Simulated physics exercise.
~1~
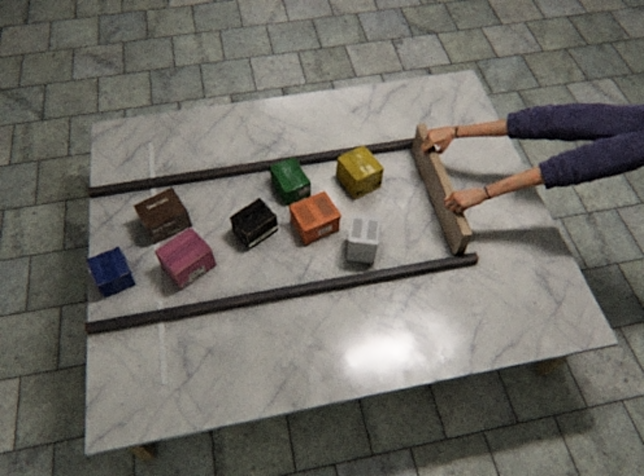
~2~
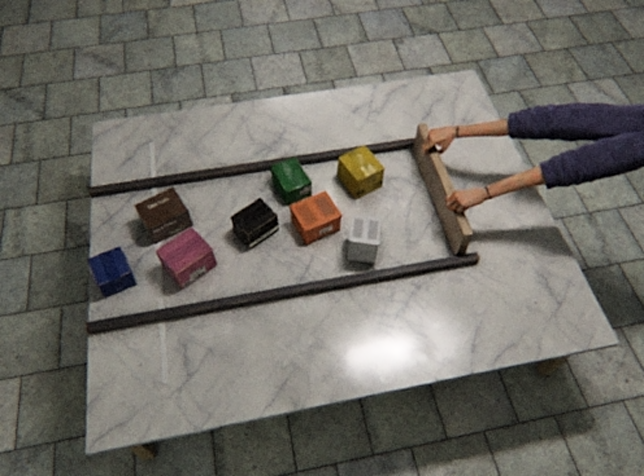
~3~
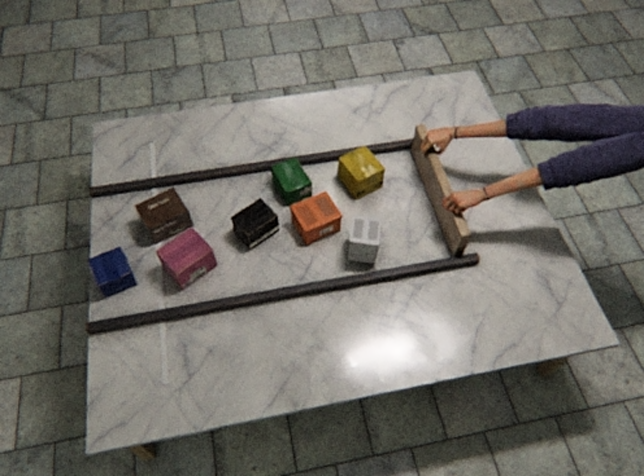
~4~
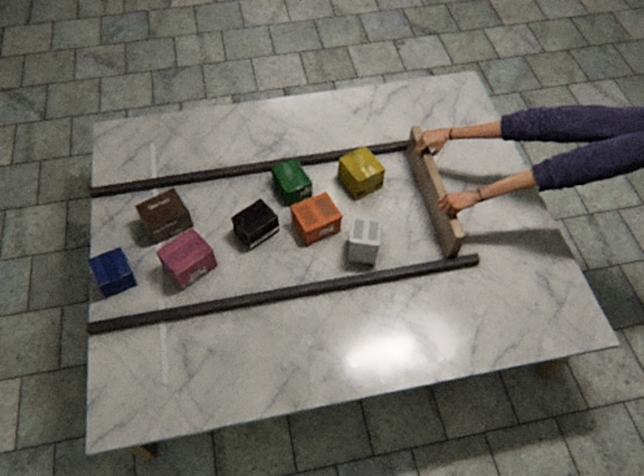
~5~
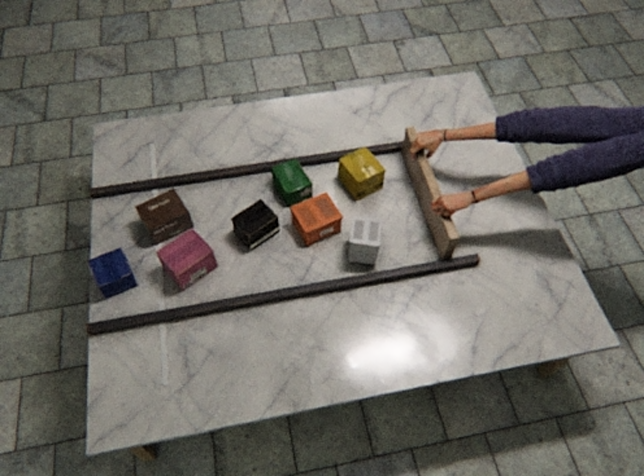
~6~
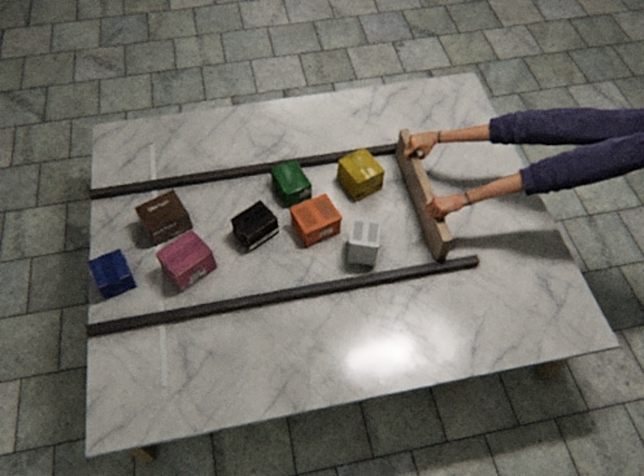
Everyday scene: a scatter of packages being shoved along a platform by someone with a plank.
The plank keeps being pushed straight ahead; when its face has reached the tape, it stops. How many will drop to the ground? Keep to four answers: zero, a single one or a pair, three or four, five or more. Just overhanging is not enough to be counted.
The answer is a single one or a pair.
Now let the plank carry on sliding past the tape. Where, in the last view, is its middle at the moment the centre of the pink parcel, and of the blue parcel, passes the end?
(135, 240) and (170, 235), roughly.
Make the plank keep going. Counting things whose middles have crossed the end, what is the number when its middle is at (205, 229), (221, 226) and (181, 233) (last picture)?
Past-the-end tally - position 1: 0, position 2: 0, position 3: 0.
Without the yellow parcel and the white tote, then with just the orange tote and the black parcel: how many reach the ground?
The count is 0 in the first case and 2 in the second.
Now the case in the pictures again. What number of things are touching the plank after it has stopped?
3 of them.
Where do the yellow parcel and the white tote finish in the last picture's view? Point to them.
In order, first (136, 207), then (141, 284).
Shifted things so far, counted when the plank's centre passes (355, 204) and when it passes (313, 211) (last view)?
By then 2, and later 5.
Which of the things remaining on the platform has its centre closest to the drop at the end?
It would be the black parcel.
Early on, none off yet; blue parcel at rest near (113, 274); brown box at rest near (164, 218); pink parcel at rest near (187, 261).
A while later, none off yet; blue parcel at rest near (113, 274); brown box travelled a little near (155, 212); pink parcel travelled a little near (171, 267).
Finally, the number that fall off is one or two; lost, brown box and blue parcel.
